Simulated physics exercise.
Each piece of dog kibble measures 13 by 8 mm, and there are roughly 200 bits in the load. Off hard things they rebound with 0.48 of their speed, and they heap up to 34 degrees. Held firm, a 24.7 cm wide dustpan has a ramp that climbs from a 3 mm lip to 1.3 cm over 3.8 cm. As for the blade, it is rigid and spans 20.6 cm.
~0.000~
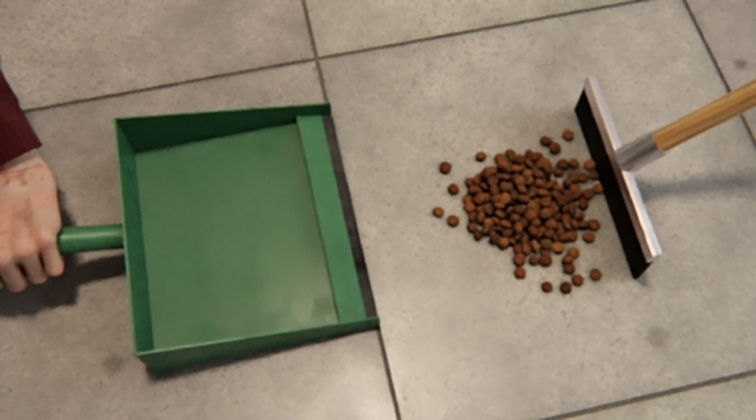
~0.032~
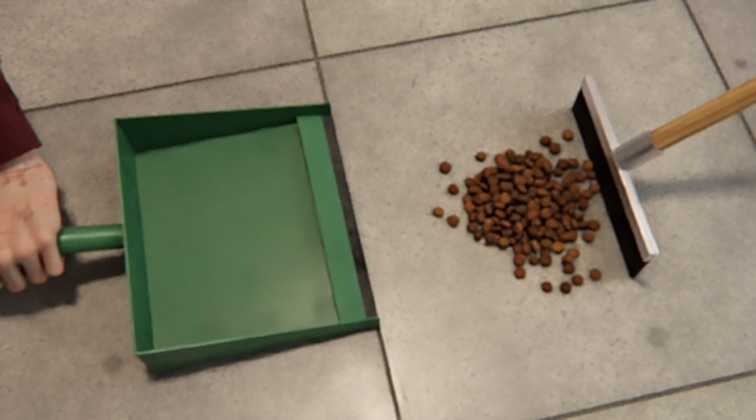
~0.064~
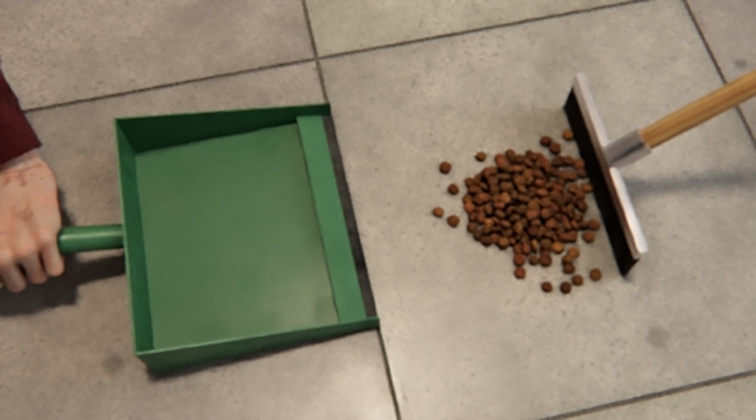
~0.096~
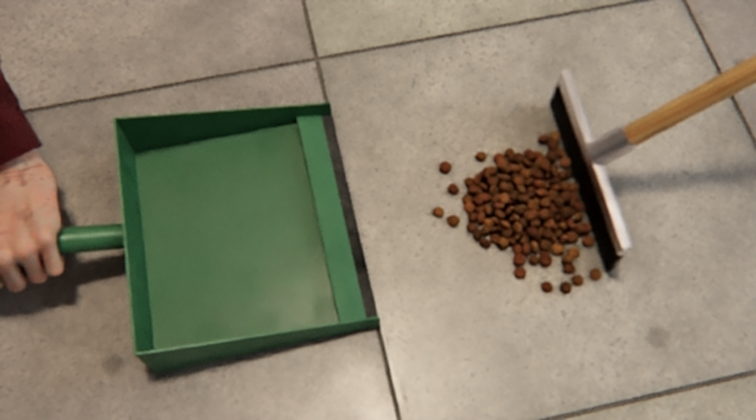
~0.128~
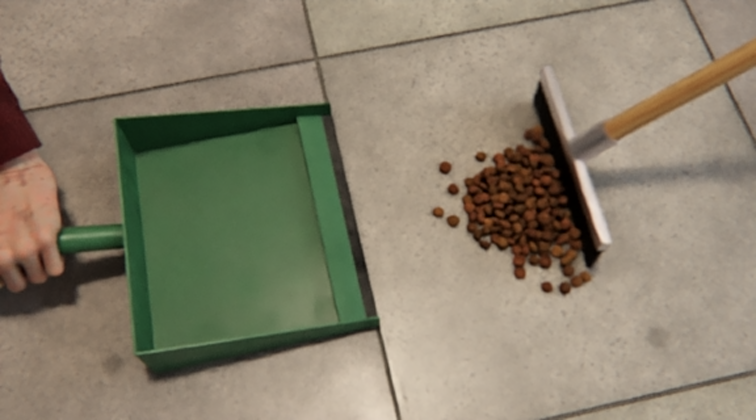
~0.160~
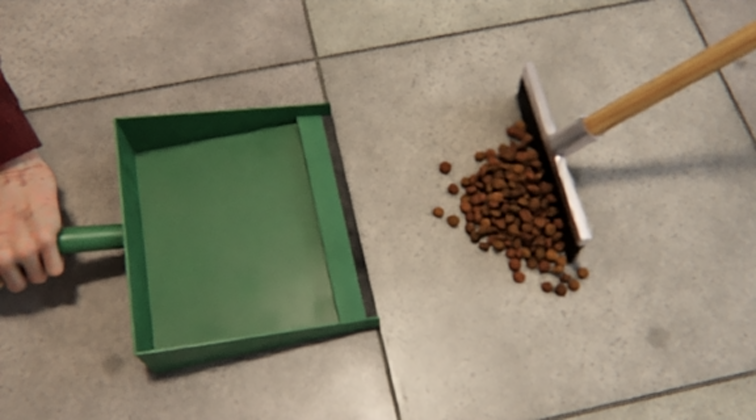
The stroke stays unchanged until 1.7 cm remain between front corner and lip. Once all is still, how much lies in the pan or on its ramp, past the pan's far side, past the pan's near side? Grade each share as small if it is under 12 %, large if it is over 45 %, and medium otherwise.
In the pan or on its ramp: Medium; past the pan's far side: Small; past the pan's near side: Small.
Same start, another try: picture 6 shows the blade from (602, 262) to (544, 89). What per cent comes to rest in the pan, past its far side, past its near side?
Pan 55; far 0; near 5.
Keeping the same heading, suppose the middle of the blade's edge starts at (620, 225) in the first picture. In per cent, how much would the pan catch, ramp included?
The pan and its ramp would take some 50 per cent.
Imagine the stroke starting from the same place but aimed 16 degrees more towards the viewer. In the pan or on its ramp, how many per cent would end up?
That gives near 60 in a hundred.
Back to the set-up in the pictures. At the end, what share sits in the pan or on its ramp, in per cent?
Some 35 per cent.
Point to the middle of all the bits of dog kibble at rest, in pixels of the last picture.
About (351, 187).
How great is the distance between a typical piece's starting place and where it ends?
That distance is close to 20 cm.
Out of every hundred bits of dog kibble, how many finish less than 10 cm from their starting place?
Close to 20 per cent of it.
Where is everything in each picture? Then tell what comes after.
The first picture shows blade from (652, 256) to (589, 85), moved 0.0 cm, 0 of the pieces shifted so far; middle of the pieces at (530, 204); pan at (231, 238).
The second picture shows blade from (649, 255) to (587, 84), moved 0.3 cm, 0 of the pieces shifted so far; middle of the pieces at (530, 204).
The third picture shows blade from (639, 253) to (578, 82), moved 1.2 cm, 11 of the pieces shifted so far; middle of the pieces at (530, 204).
The fourth picture shows blade from (623, 249) to (563, 79), moved 2.8 cm, 27 of the pieces shifted so far; middle of the pieces at (529, 204).
The fifth picture shows blade from (602, 244) to (545, 75), moved 4.7 cm, 73 of the pieces shifted so far; middle of the pieces at (520, 206).
The sixth picture shows blade from (582, 240) to (527, 71), moved 6.7 cm, 178 of the pieces shifted so far; middle of the pieces at (513, 206); pan at (231, 238). Its pace works out near 0.61 m/s, heading 27 degrees away from the viewer's side.
Then, at 0.34 s, middle of the blade 11 cm from the lip; 0 % over the lip, far side 0 %, near side 0 %.
After 0.46 s, middle of the blade 5 cm from the lip; 5 % over the lip, far side 5 %, near side 0 %.
Then, at 0.71 s, middle of the blade 2 cm from the lip; 35 % over the lip, far side 5 %, near side 0 %.
By 1.1 s all is still; pan 35 %, far side 5 %, near side 0 %, in front of the lip or behind the blade 55 %.
